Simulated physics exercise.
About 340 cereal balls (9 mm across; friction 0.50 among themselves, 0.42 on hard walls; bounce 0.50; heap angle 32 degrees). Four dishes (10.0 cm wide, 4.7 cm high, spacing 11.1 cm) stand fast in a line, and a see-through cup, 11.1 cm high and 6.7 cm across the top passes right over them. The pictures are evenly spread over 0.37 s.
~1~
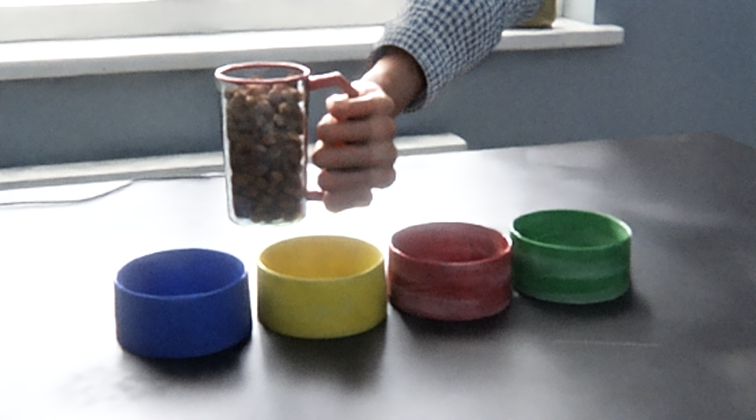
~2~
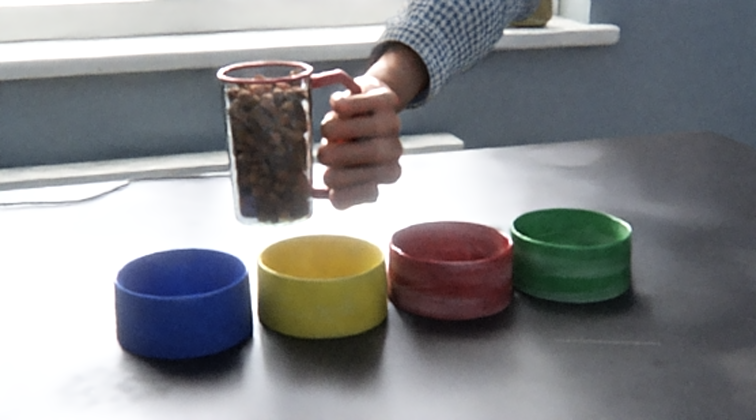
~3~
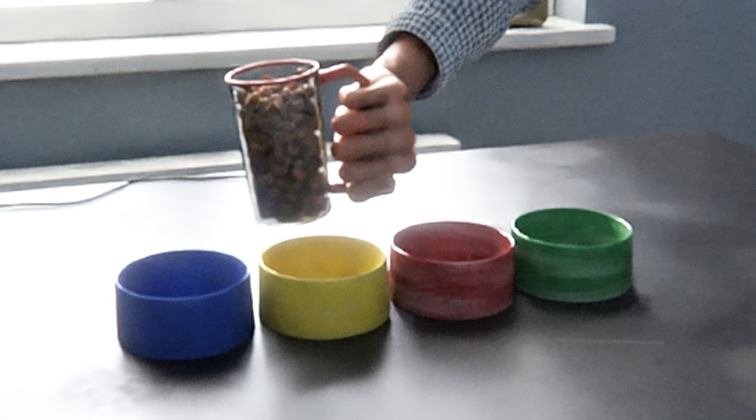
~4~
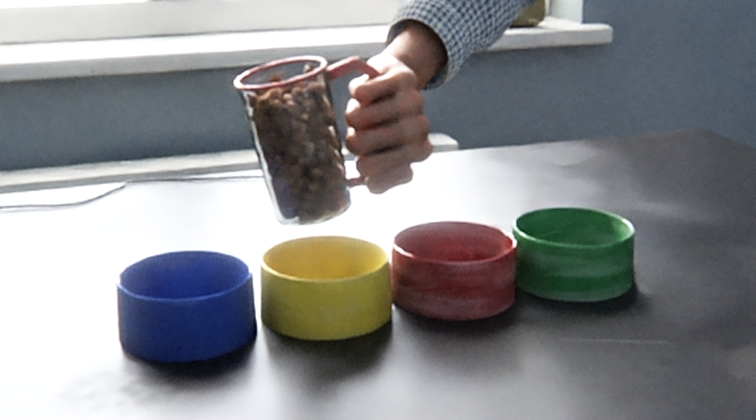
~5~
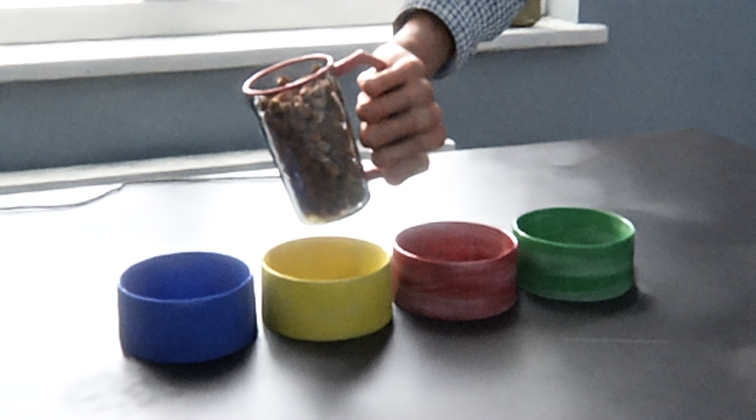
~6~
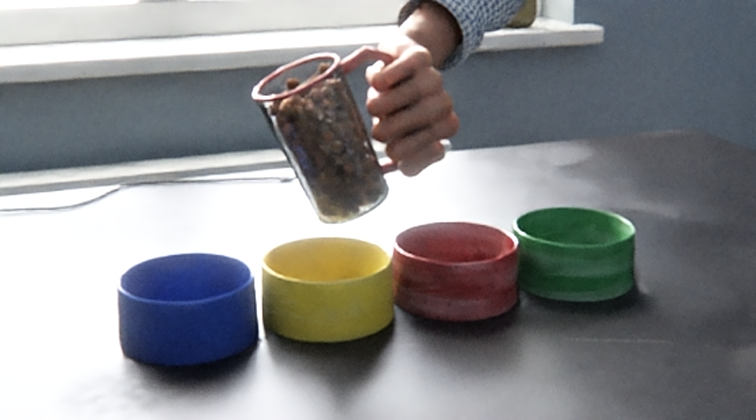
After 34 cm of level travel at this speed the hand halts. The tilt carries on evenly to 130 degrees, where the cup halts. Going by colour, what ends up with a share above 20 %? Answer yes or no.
Red: Yes, blue: No, green: No, yellow: No, counter: No.
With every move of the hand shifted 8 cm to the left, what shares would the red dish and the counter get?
Red 50; counter 10.
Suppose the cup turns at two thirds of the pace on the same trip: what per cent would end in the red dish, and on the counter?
In that case red 10, counter 0.
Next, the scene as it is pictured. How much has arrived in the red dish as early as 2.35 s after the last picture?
Some 75 per cent.
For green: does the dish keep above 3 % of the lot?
Green yes.
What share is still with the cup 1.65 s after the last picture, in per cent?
Some 0 per cent of the load.
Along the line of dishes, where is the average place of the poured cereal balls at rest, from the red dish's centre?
About 2 cm to its right.
Then, 0.99 s after the last picture, tilt 98 degrees; cup holds 95 %.
Then, 1.65 s after the last picture, tilt 130 degrees; cup holds 0 %, red 75 %, green 10 %.
Then, 2.35 s after the last picture, tilt 130 degrees; cup holds 0 %, red 75 %, green 10 %.
In the end, red 75 %, blue 0 %, green 10 %, yellow 0 %, counter 15 %.
